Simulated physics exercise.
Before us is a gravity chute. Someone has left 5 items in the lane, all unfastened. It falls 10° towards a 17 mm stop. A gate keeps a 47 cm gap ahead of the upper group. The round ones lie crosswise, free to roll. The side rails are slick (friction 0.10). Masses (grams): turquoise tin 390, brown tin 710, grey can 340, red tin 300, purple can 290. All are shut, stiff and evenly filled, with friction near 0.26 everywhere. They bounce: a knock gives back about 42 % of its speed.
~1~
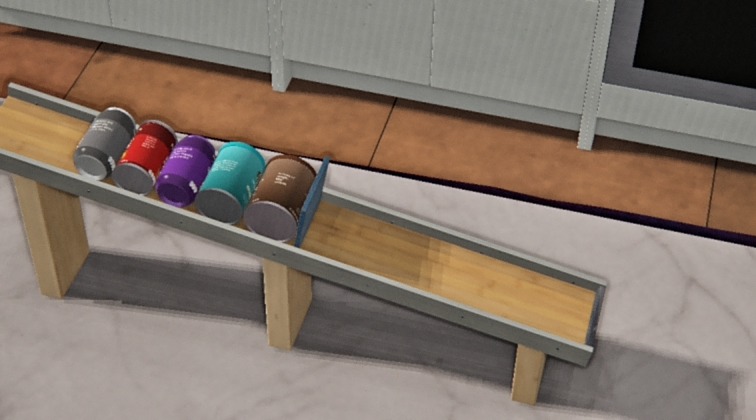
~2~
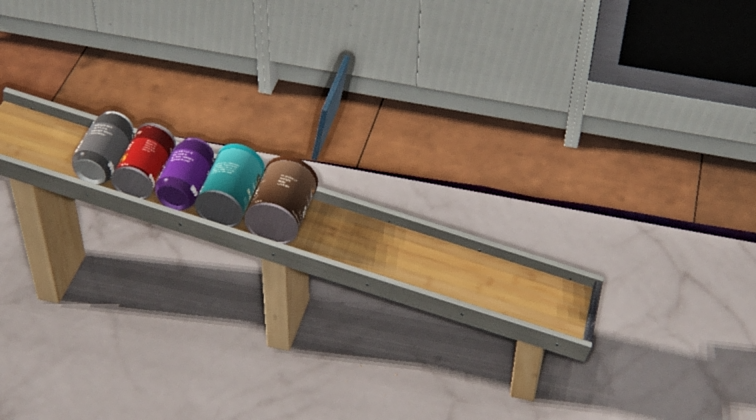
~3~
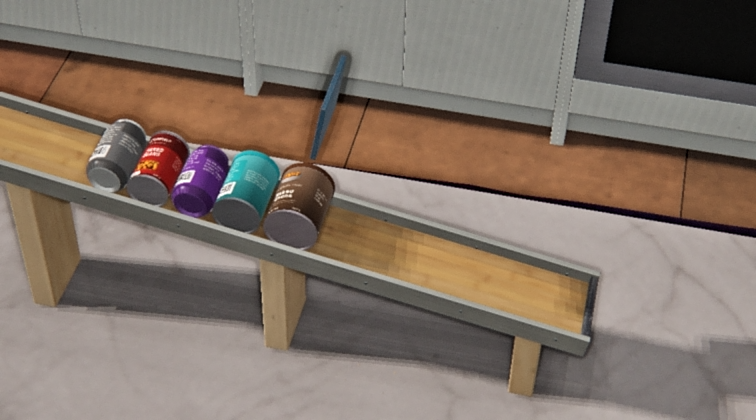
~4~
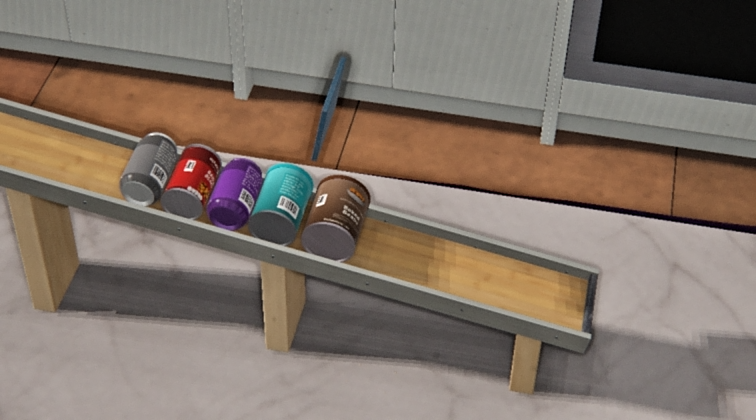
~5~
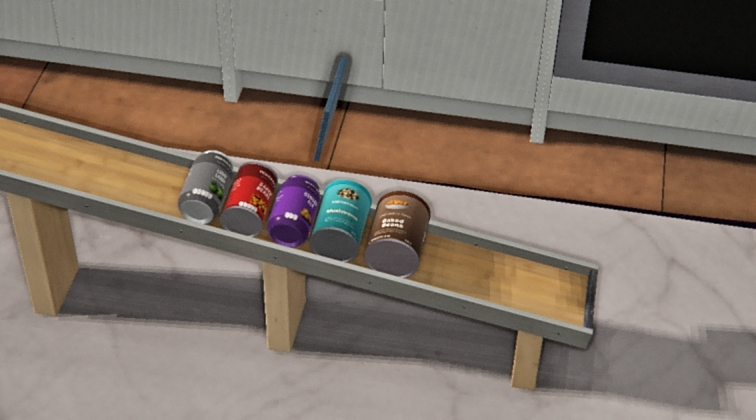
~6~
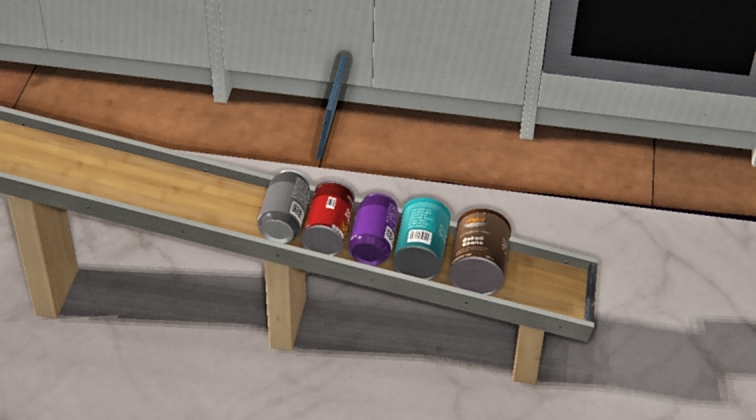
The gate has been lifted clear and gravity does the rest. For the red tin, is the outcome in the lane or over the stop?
The red tin stays behind the stop.
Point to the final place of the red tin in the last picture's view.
Near (533, 271).
Then, 0.30 s past the last view, brown tin now over the stop; red tin near (489, 259).
Then, 1.00 s past the last view, turquoise tin now over the stop; red tin not moving near (533, 271); grey can not moving.
Then, 2.10 s past the last view, red tin not moving near (533, 271); grey can not moving; purple can not moving.
Finally, over the stop, turquoise tin and brown tin; the other 3 in the lane. In the last view, red tin near (533, 271).
